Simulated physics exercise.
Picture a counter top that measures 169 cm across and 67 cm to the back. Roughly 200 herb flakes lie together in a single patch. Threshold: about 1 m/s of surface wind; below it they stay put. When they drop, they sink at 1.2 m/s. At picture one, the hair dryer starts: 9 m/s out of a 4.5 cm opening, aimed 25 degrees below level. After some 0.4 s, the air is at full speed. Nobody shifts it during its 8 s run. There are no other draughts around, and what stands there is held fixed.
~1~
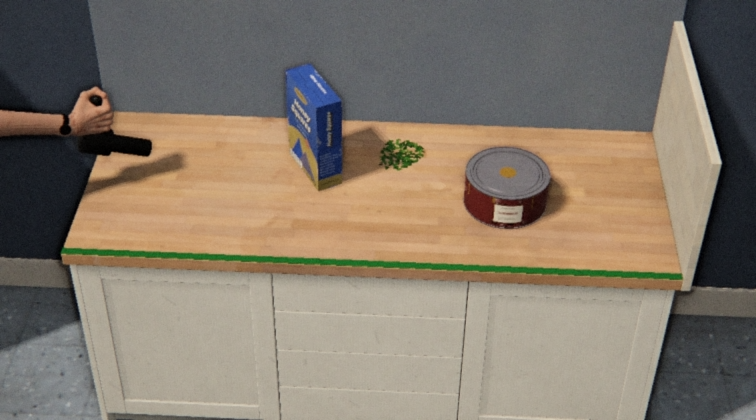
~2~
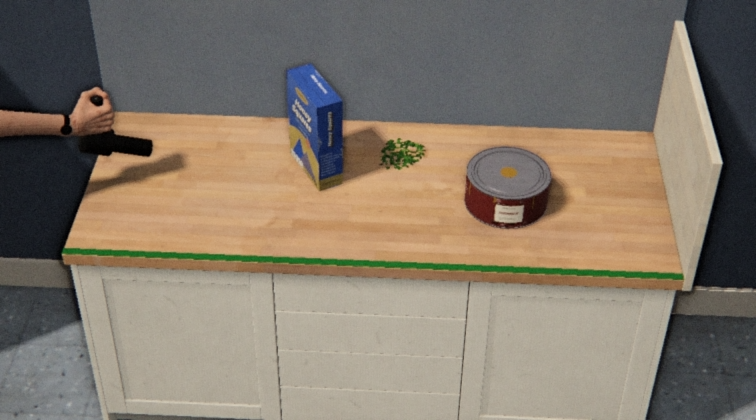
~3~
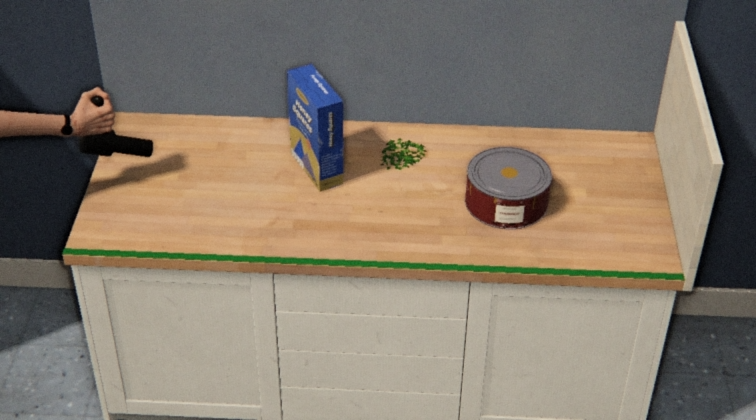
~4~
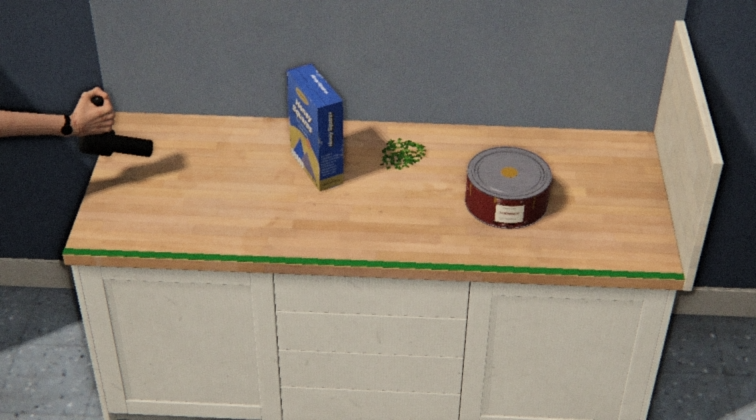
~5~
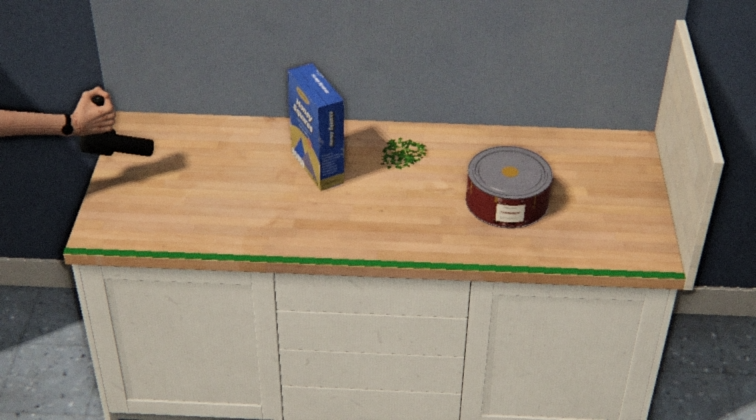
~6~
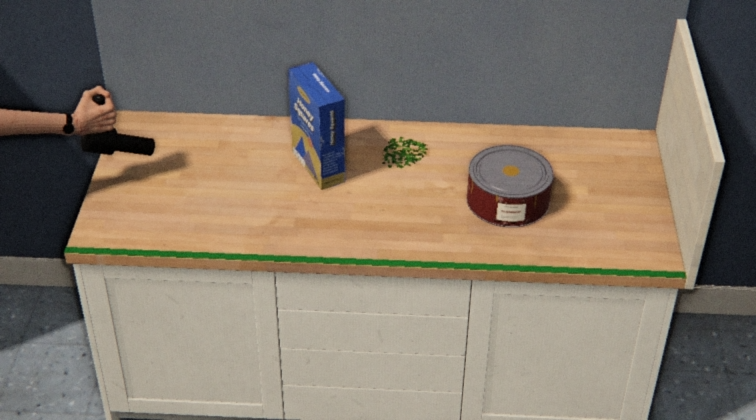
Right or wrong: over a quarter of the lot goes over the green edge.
Wrong.
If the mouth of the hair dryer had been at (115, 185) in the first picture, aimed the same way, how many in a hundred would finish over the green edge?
That gives roughly 0 % in the end.
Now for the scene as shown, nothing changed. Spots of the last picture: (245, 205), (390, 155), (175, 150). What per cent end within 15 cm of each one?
Roughly 0 %, 70 % and 0 %, in that order.
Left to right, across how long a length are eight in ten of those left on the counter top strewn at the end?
Around 40 centimetres from left to right.
Then, 1.2 s after the last picture, 66 % are on the move or not yet settled, 0 % are over the green edge; the middle of those still in play is near (408, 152).
Then, 2.2 s after the last picture, 62 % are on the move or not yet settled, 0 % are over the green edge; the middle of those still in play is near (412, 154).
Then, 4.0 s after the last picture, 56 % are on the move or not yet settled, 2 % are over the green edge; the middle of those still in play is near (412, 154).
Then, 7.6 s after the last picture, at the end, 6 % are over the green edge; the middle of those still in play is near (410, 155).
